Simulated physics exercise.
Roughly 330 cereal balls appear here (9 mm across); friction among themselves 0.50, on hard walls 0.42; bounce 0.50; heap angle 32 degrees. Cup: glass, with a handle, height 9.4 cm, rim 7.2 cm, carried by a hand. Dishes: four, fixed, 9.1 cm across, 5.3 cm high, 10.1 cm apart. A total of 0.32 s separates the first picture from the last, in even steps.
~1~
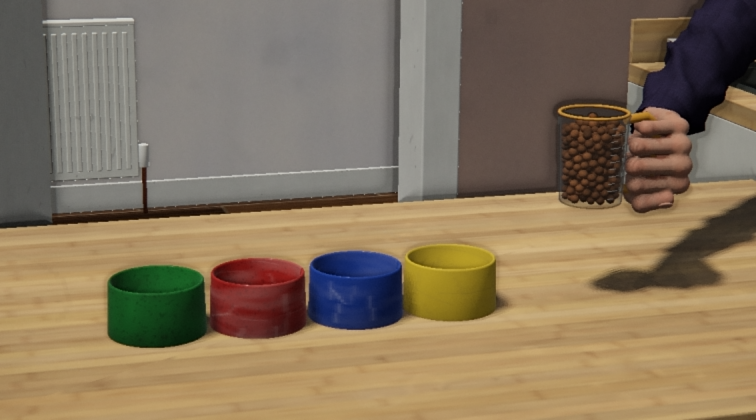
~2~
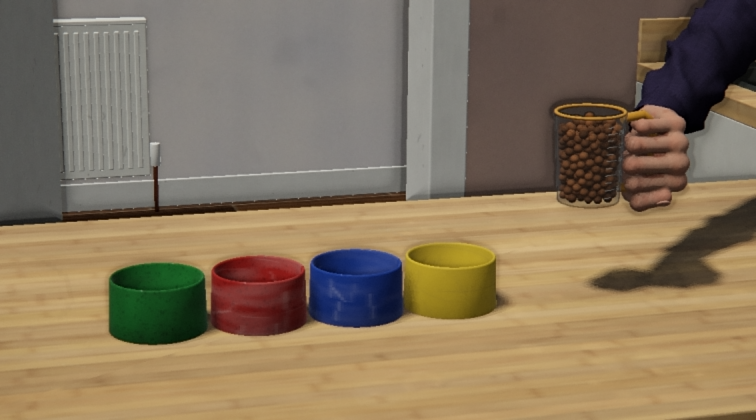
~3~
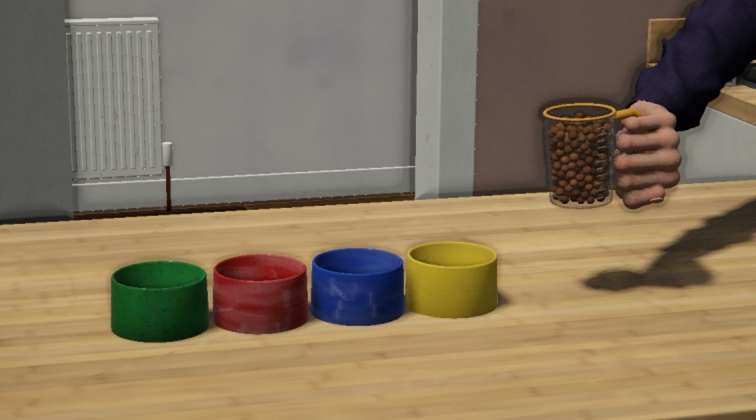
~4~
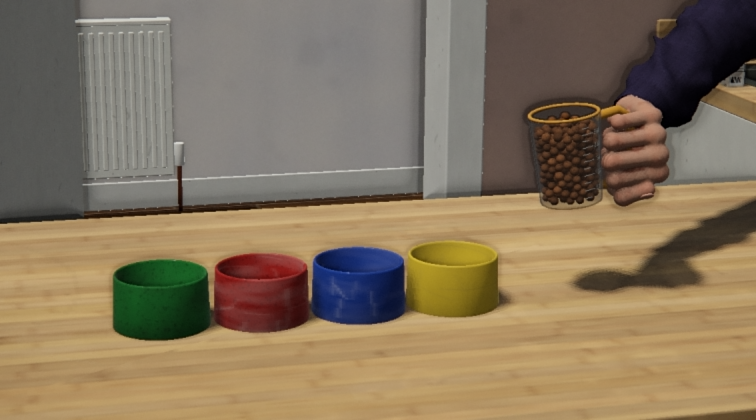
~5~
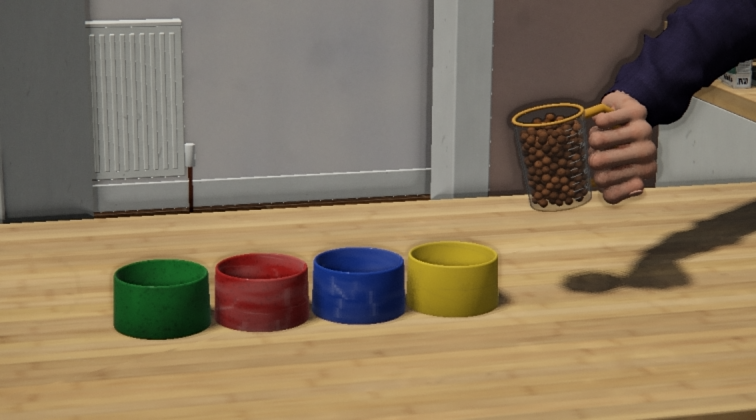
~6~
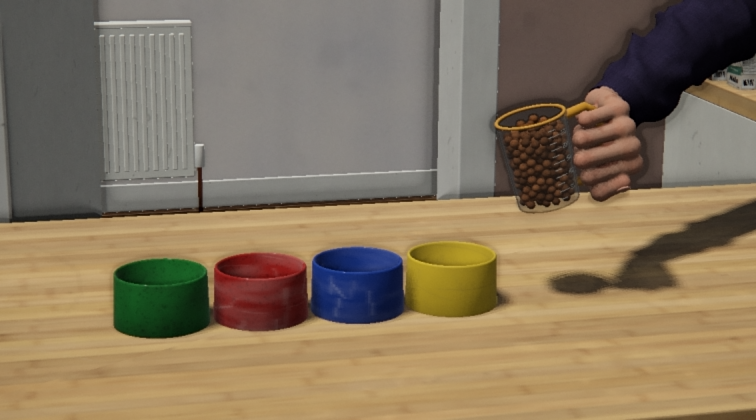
A hand moves a clear cup of brown balls left, tilting it gradually toward four coloured dishes.
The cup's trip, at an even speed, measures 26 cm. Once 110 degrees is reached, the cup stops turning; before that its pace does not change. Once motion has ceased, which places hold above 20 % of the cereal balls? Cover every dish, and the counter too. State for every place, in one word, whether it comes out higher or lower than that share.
Red: Higher, blue: Lower, green: Lower, yellow: Lower, counter: Lower.
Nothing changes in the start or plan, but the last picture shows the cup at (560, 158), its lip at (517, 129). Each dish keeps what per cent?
Red: 70 / blue: 20 / green: 0 / yellow: 0.
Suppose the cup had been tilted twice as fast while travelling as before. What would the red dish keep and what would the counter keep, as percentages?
Then the red dish would get 80 and the counter 10.
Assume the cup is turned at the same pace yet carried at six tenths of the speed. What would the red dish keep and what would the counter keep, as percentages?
Red: 90; counter: 10.
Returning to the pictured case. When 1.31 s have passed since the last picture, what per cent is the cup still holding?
Roughly 95 in a hundred.
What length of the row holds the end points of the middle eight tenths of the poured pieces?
It spans roughly 6 centimetres along the row.
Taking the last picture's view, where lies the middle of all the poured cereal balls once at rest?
(269, 290) or so.
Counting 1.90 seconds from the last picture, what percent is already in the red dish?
It works out to some 50 per cent.
Then, 0.79 s after the last picture, tilt 59 degrees; cup holds 100 %.
Then, 1.31 s after the last picture, tilt 89 degrees; cup holds 95 %, red 5 %.
Then, 1.90 s after the last picture, tilt 110 degrees; cup holds 40 %, red 50 %.
In the end, red 90 %, blue 0 %, green 0 %, yellow 0 %, counter 5 %.
